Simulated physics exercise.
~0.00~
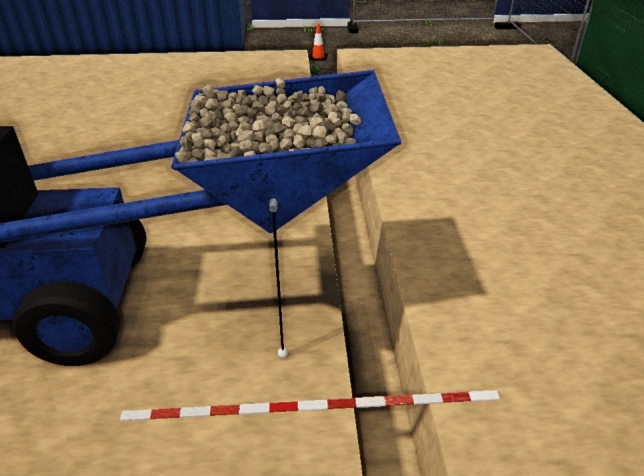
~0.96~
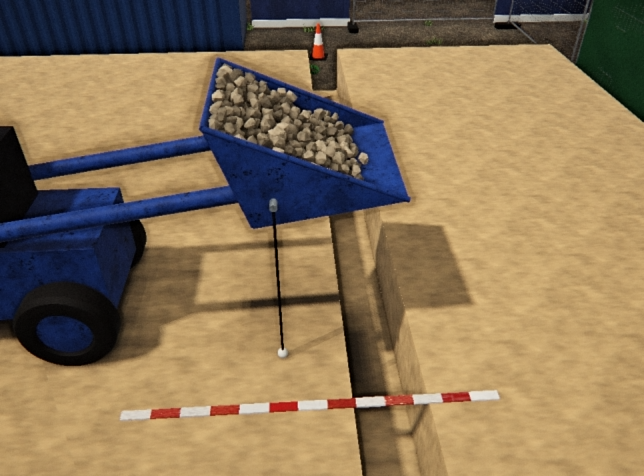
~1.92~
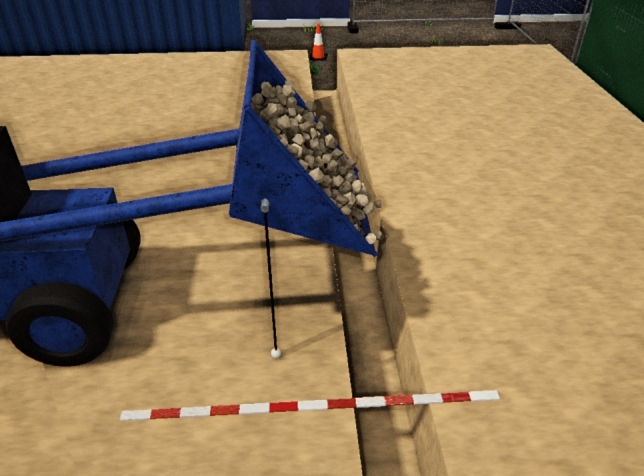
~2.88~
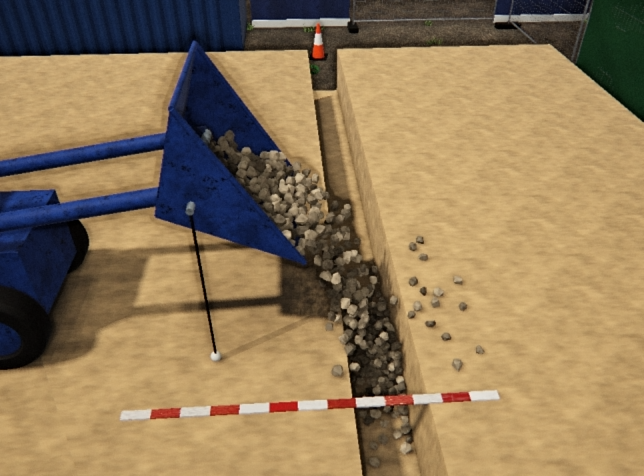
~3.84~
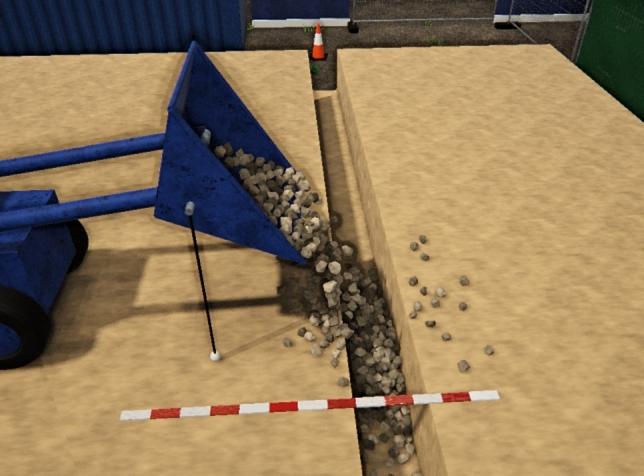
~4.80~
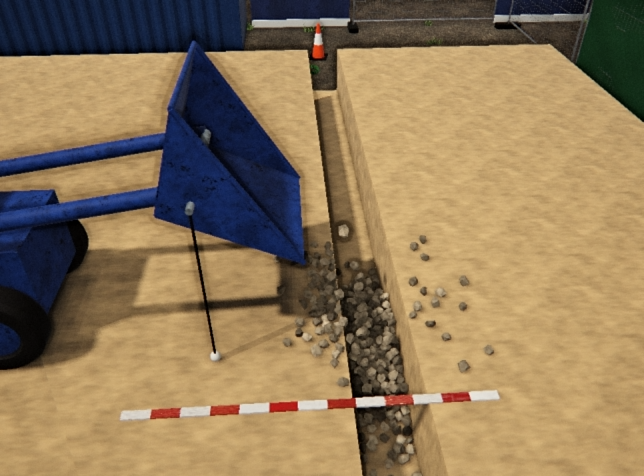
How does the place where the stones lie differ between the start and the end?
At the start the stones are heaped in the raised blue bucket. By the end the bucket is empty and most of them lie in the trench, with some scattered on the sandy ground on either side.
